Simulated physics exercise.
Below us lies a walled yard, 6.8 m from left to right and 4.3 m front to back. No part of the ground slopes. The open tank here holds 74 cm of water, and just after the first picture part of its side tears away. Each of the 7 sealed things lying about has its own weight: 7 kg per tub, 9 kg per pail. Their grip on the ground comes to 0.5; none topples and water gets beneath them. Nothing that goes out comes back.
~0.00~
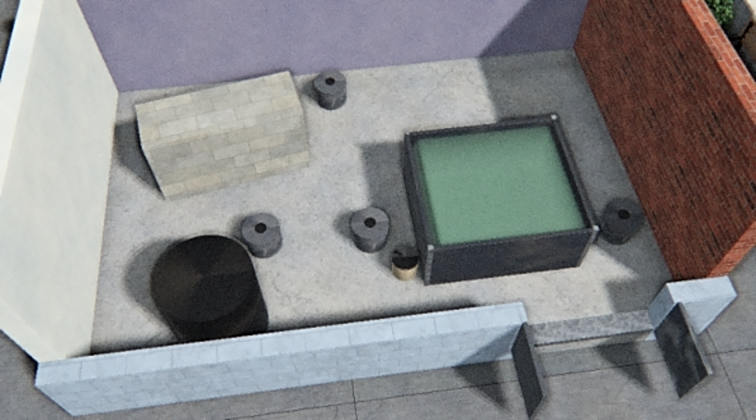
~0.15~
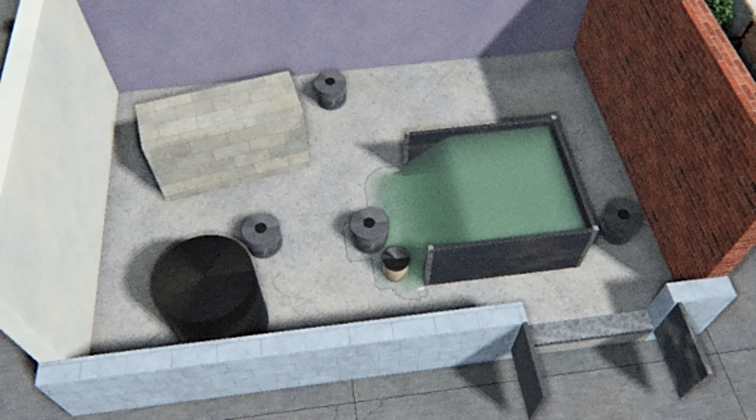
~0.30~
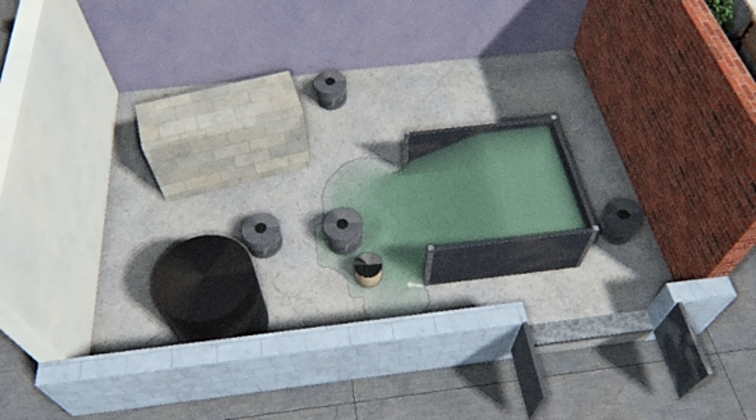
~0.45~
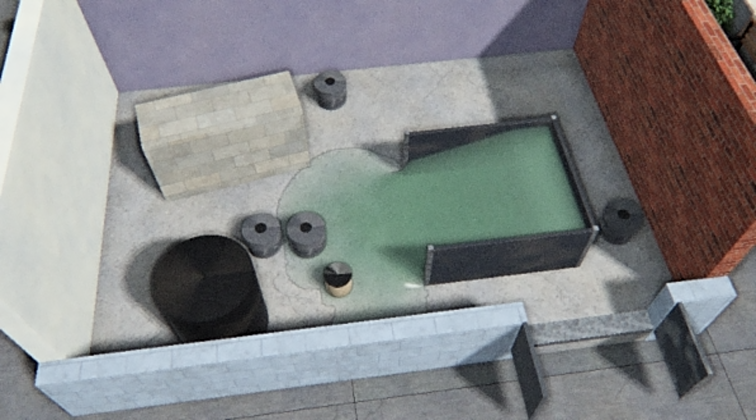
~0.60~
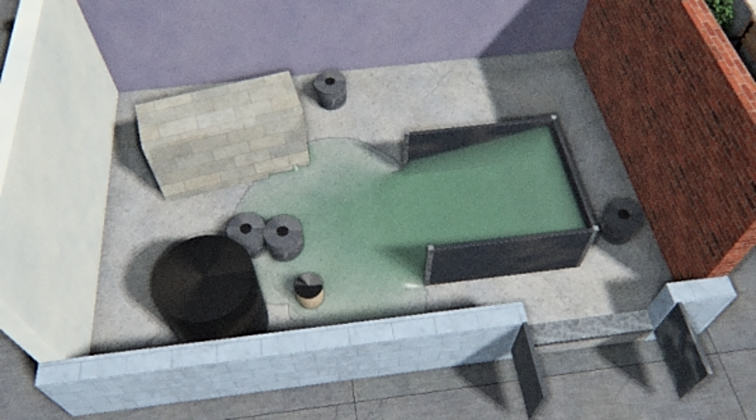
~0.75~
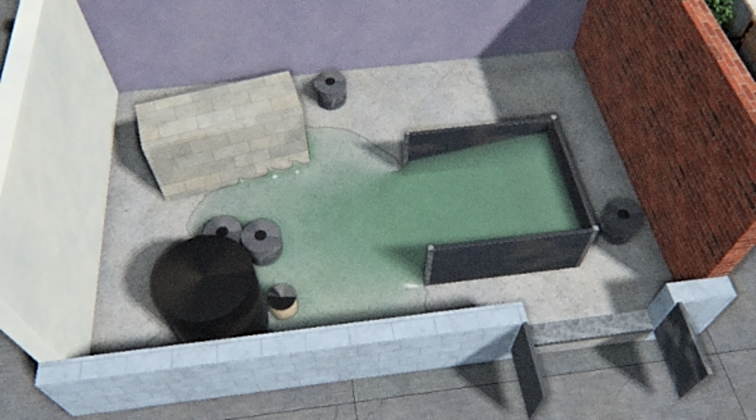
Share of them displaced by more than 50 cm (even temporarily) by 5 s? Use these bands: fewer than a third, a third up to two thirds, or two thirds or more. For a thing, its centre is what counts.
It falls in two thirds or more.
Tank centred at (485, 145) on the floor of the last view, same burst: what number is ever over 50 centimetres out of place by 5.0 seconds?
5.
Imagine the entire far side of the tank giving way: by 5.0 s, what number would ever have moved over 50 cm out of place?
That gives 4 of them.
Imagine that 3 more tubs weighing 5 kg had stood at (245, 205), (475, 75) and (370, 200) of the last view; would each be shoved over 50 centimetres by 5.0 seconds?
First goes beyond, second stays inside, third goes beyond.
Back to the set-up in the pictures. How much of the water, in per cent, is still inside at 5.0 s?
Around 100 % of the water.
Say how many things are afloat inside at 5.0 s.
Just then, the number is 4.
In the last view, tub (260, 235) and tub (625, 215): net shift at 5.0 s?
Going in order, that's 200 cm for one and 0 cm for the other.
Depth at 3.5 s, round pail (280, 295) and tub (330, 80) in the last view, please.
12 and 3 cm.
After 1.1 s 3 of 7 are over 50 cm from their spots; 2 afloat.
After 2.2 s 3 of 7 are over 50 cm from their spots; 3 afloat.
After 3.5 s 5 of 7 are over 50 cm from their spots; 4 afloat.
After 5.0 s 6 of 7 are over 50 cm from their spots, and 6 have been at some point; 4 afloat.
